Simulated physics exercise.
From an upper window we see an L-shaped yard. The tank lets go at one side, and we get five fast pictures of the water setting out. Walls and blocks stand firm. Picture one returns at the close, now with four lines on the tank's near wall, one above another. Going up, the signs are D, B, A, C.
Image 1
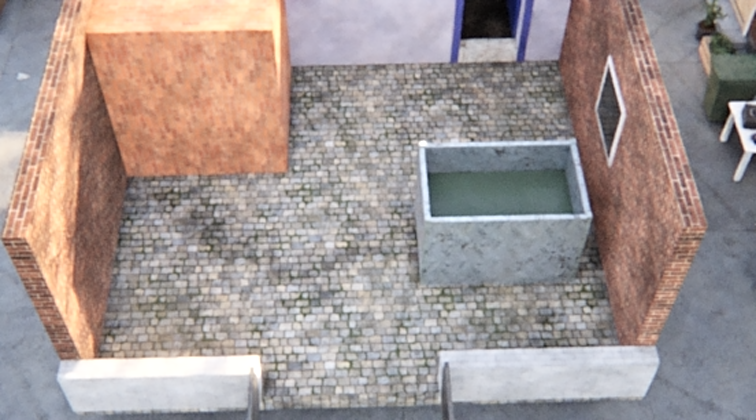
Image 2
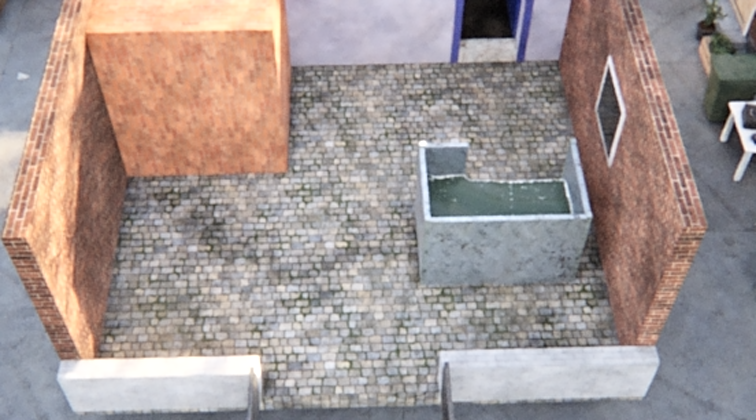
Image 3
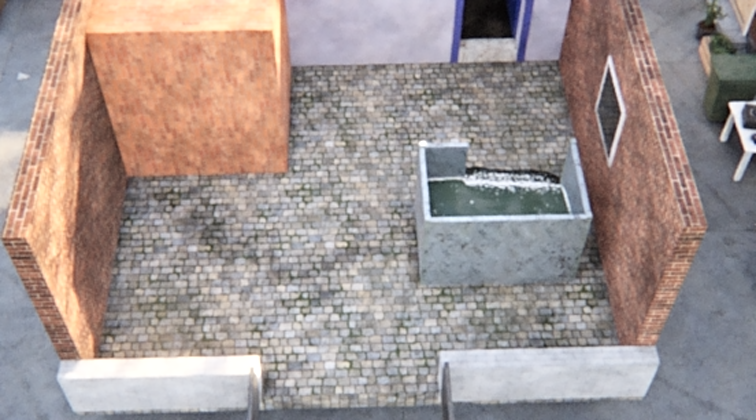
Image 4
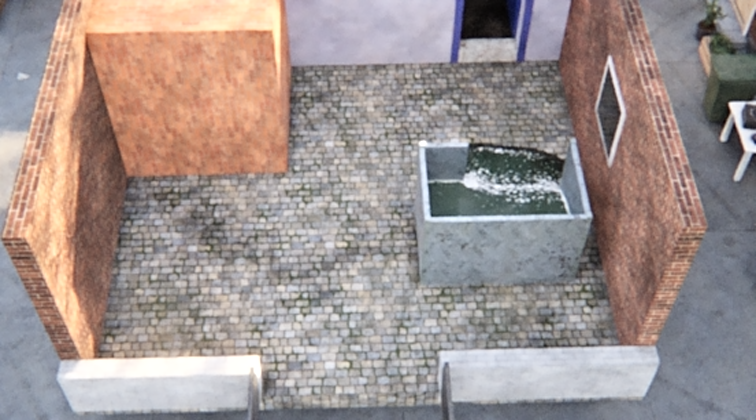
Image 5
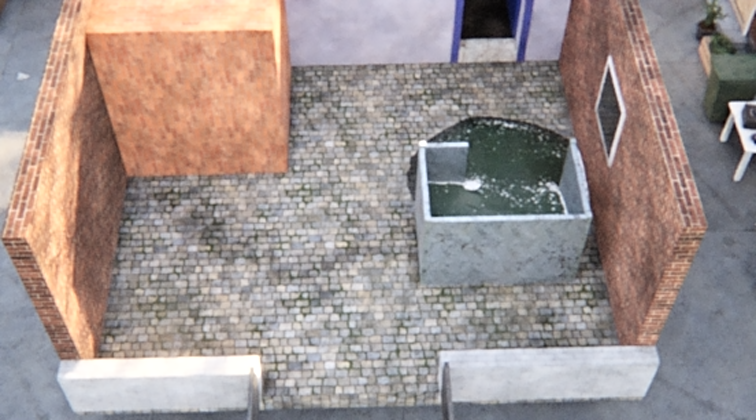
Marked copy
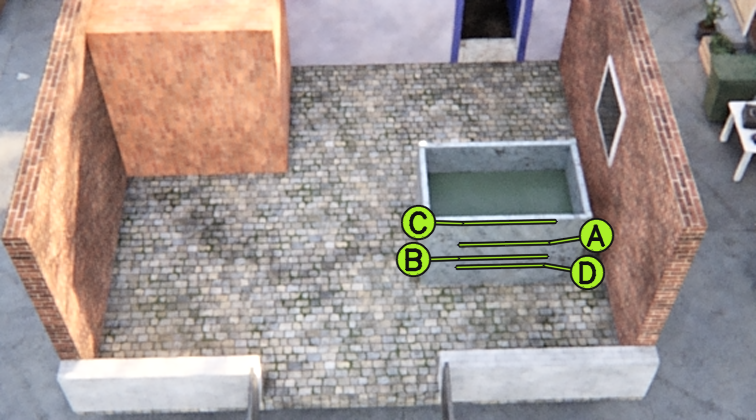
In a cobbled yard between brick walls, a stone tank of still green water lost part of its back wall, and the water churned white and spread out over the cobbles behind it.
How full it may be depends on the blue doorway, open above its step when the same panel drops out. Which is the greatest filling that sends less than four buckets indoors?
Level B.
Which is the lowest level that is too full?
Here it is level A.
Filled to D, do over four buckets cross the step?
No.
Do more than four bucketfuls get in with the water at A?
Yes, that goes wrong.
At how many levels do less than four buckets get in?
Two of them.
In lime, A at (504, 243); B at (502, 257); C at (508, 222); D at (500, 266); from the bottom up D, B, A, C.
For level A, about 9 bucketfuls get in.
For level B, a bucket or two gets in.
For level C, dozens of bucketfuls pour in.
For level D, nothing gets over.
